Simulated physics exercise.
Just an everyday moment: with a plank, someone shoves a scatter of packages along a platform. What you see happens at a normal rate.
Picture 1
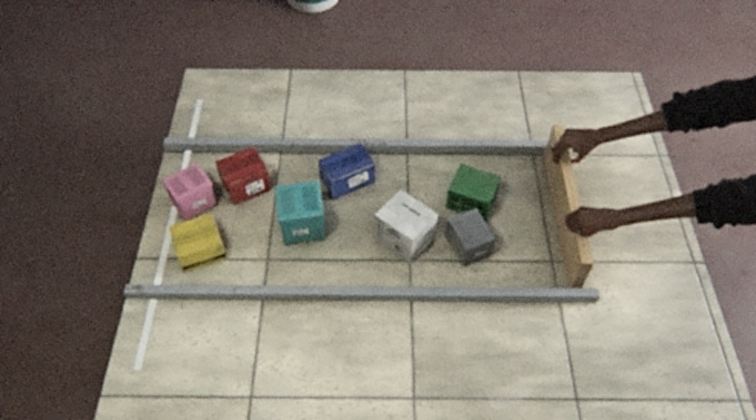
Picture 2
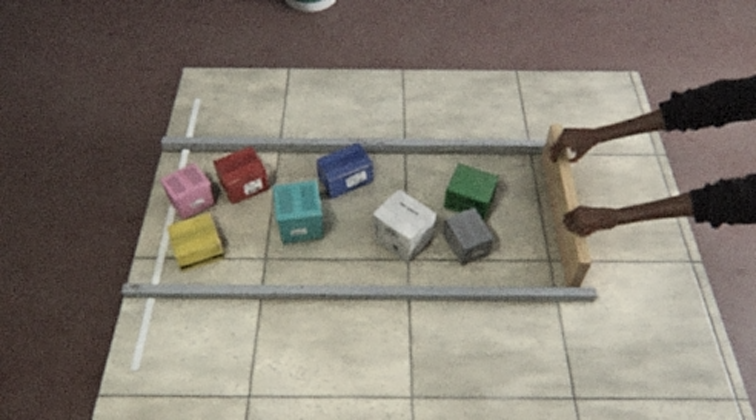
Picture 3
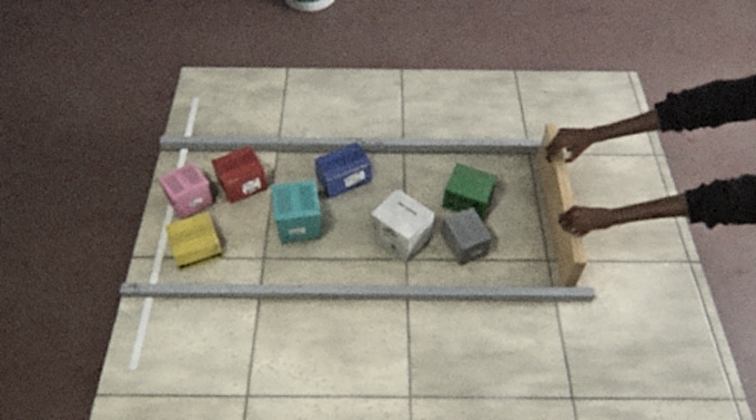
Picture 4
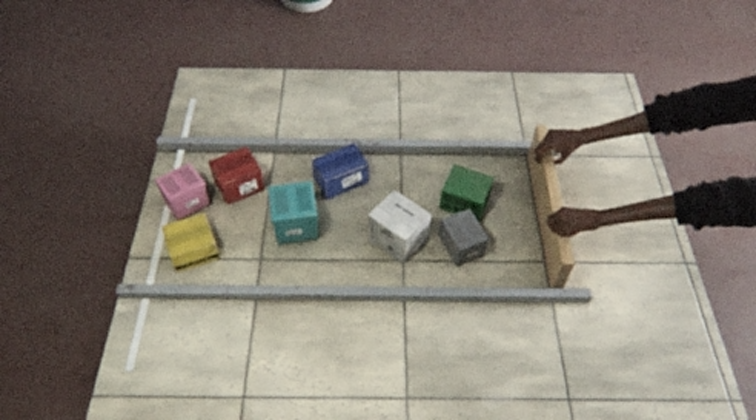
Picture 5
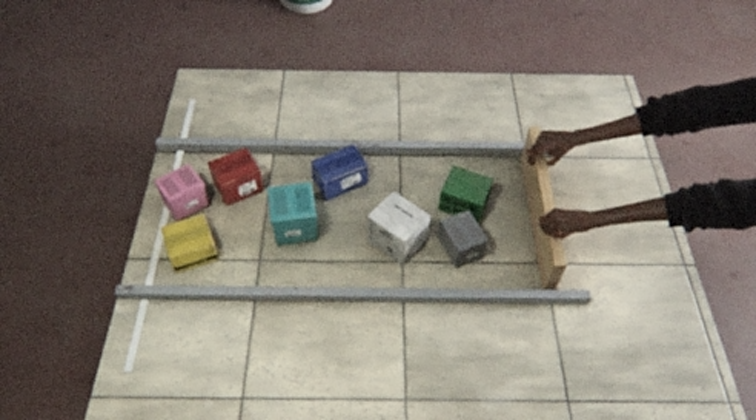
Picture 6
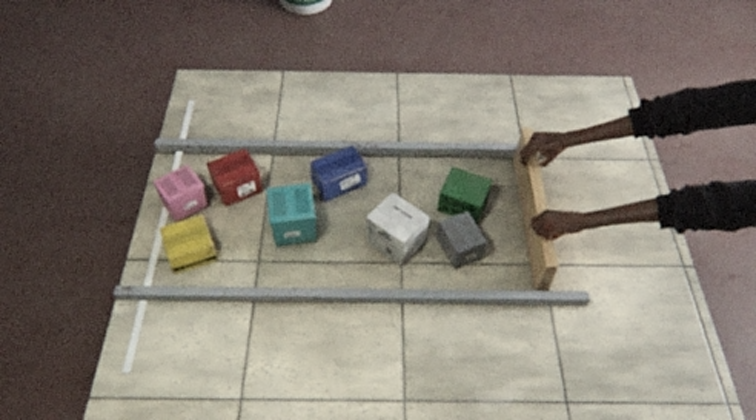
At first, two hands hold a wooden plank upright at the right of a tiled surface, with eight colored boxes scattered between two grey rails to its left. The hands then slide the plank slightly leftward, narrowing the gap to the green and grey boxes, while the boxes stay in nearly the same arrangement.
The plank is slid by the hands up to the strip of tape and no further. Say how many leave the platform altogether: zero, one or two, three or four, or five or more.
I expect five or a larger number to end up below.
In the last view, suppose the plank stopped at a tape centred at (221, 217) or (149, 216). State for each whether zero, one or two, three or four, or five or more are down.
Count per tape, in the order given: Just one or two, then more than four.
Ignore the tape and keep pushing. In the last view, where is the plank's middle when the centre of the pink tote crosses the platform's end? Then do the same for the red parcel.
The middle is at (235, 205) when it's the pink tote, and at (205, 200) when it's the red parcel.
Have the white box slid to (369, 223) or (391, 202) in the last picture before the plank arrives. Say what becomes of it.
It topples off, then topples off.
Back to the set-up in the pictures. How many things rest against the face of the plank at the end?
3.
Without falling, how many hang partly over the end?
Looks like 3 of them.
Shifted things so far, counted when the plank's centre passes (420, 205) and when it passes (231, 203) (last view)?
First 3 and then 8.
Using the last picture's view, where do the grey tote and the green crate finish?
They end up close to (139, 232) and (142, 197).
Soon after, none off yet; pink tote at rest near (182, 194); yellow parcel at rest near (189, 244); red parcel at rest near (235, 178).
After that, none off yet; pink tote displaced about its own width near (136, 199); yellow parcel displaced about its own width near (120, 247); red parcel displaced about its own width near (171, 179).
In the end, the number that fall off is five or more; gone, white box, turquoise tote, red parcel, yellow parcel and pink tote.
